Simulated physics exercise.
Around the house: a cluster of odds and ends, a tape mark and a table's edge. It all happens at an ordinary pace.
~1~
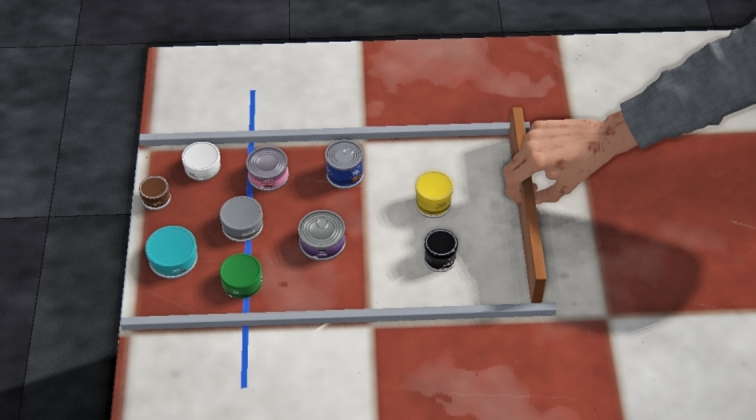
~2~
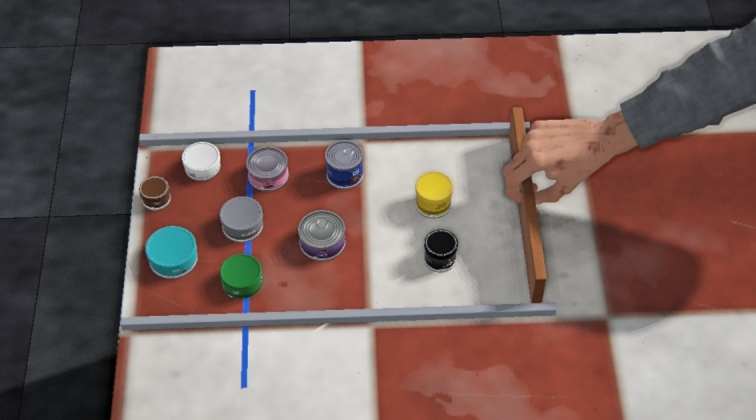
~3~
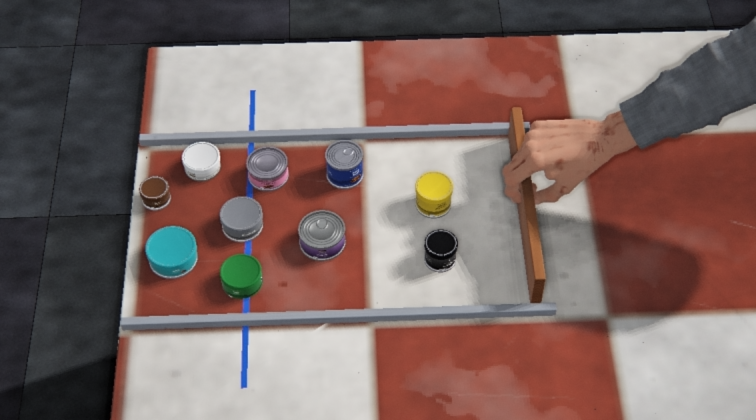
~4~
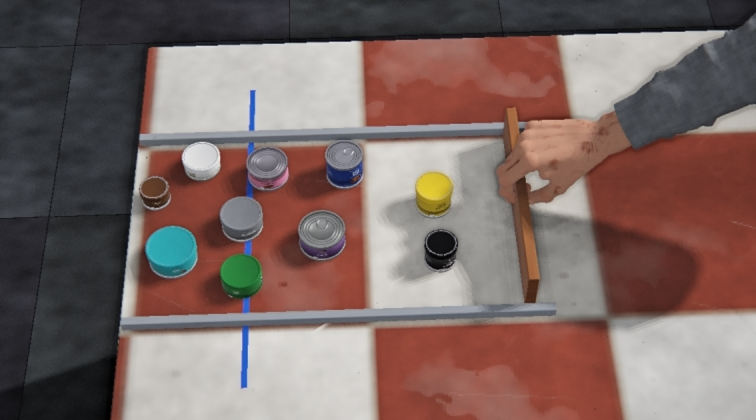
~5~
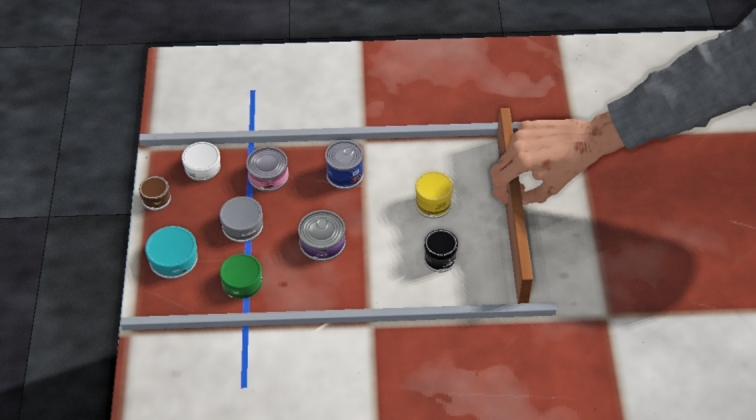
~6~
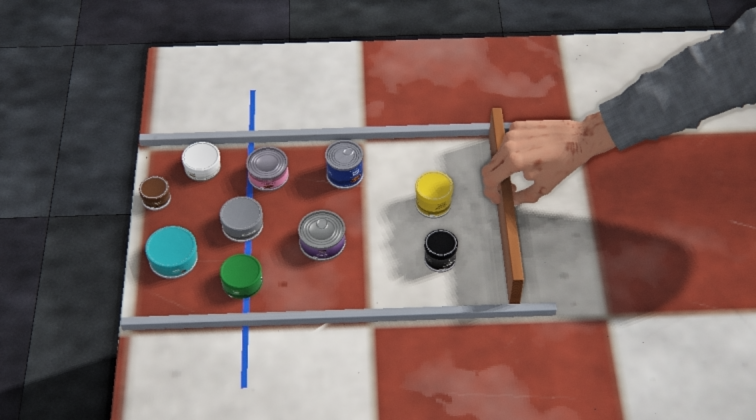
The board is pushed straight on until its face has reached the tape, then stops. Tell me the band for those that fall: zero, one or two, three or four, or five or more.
Outcome: The number that fall off is zero.
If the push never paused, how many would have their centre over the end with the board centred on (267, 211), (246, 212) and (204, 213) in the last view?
Past the end: 0, 0 and 2.
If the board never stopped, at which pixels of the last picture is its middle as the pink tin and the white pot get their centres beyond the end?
About (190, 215), and (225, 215) for the other.
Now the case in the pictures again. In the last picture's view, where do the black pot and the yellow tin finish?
First (230, 266), then (230, 199).
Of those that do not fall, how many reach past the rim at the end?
0 of them.
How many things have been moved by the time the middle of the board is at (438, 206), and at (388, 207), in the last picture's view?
2 and 2.
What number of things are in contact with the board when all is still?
The number is 4.
Soon after, none off yet; brown tin at rest near (155, 193); turquoise tin at rest near (172, 253); white pot at rest near (202, 162).
At rest, the number that fall off is zero.
